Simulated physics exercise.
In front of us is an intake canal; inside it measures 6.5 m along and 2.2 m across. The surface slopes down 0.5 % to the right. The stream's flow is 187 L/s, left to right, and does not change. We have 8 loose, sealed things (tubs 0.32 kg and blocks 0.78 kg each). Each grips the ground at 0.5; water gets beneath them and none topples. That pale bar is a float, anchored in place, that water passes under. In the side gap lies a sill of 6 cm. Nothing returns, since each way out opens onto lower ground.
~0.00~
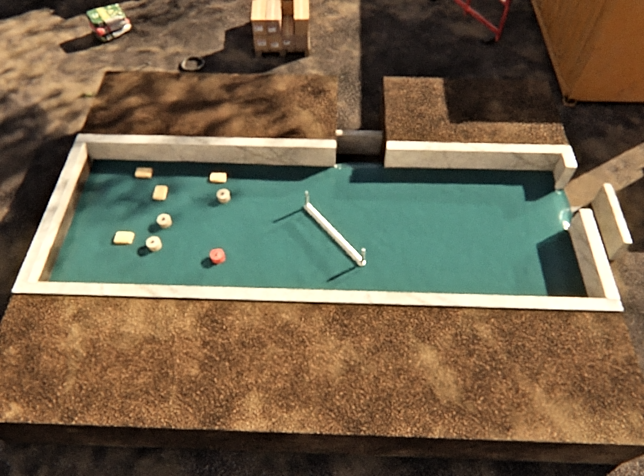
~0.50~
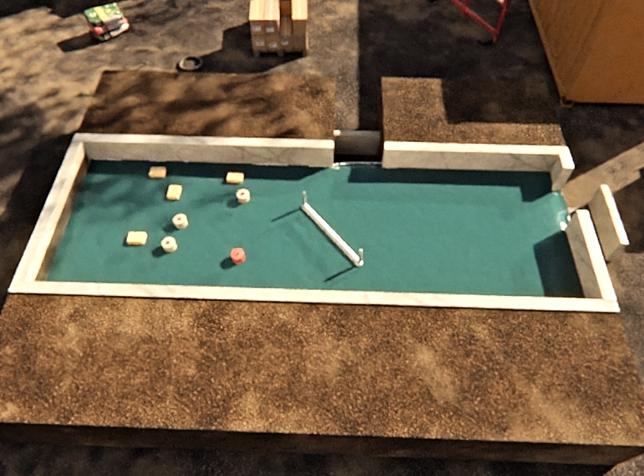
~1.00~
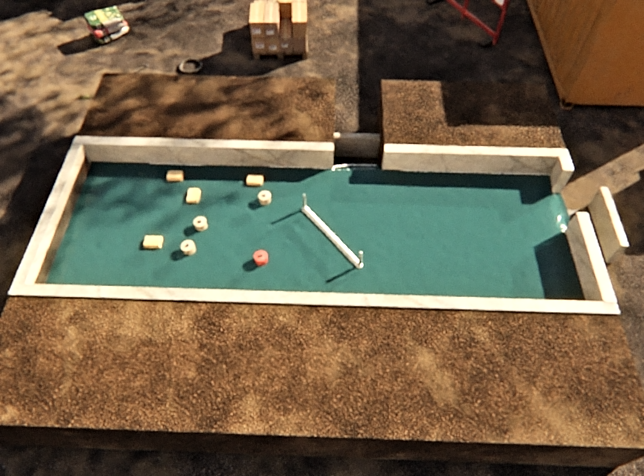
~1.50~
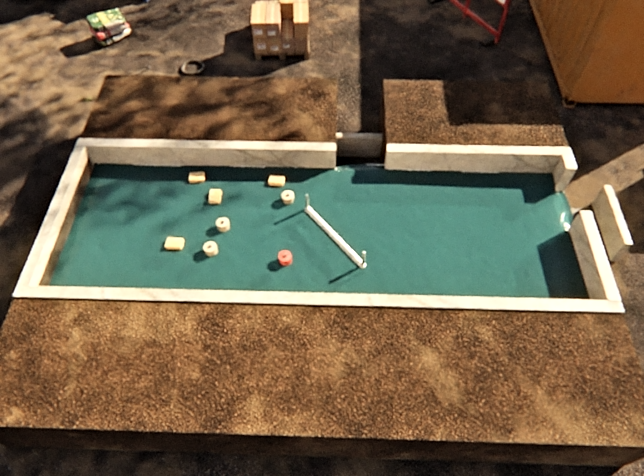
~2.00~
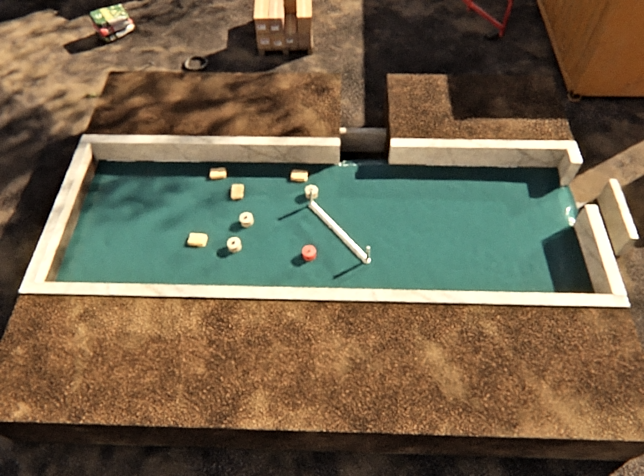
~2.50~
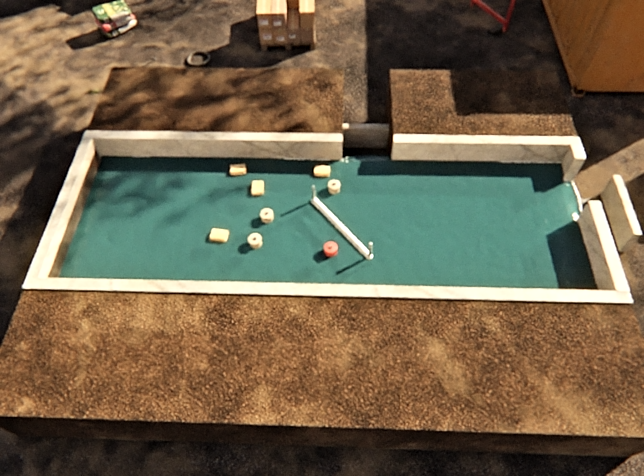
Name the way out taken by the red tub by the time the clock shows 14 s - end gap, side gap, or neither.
Way out: Neither.
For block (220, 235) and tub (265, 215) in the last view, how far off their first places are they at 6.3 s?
That comes to 250 cm for the first and 200 cm for the second.
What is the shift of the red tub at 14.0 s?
Roughly 350 centimetres.
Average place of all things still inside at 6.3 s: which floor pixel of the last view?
Roughly at (363, 229).
After 3.5 s the red tub is near (355, 250), 1.6 m from its start, afloat; 0 of 8 are out; 8 afloat.
After 6.3 s the red tub is near (388, 268), 2.0 m from its start, afloat; 2 of 8 are out; 6 afloat.
After 10.0 s the red tub is near (458, 270), 2.8 m from its start, afloat; 3 of 8 are out; 5 afloat.
After 14.0 s the red tub is near (529, 259), 3.7 m from its start, afloat; 3 of 8 are out; 5 afloat.
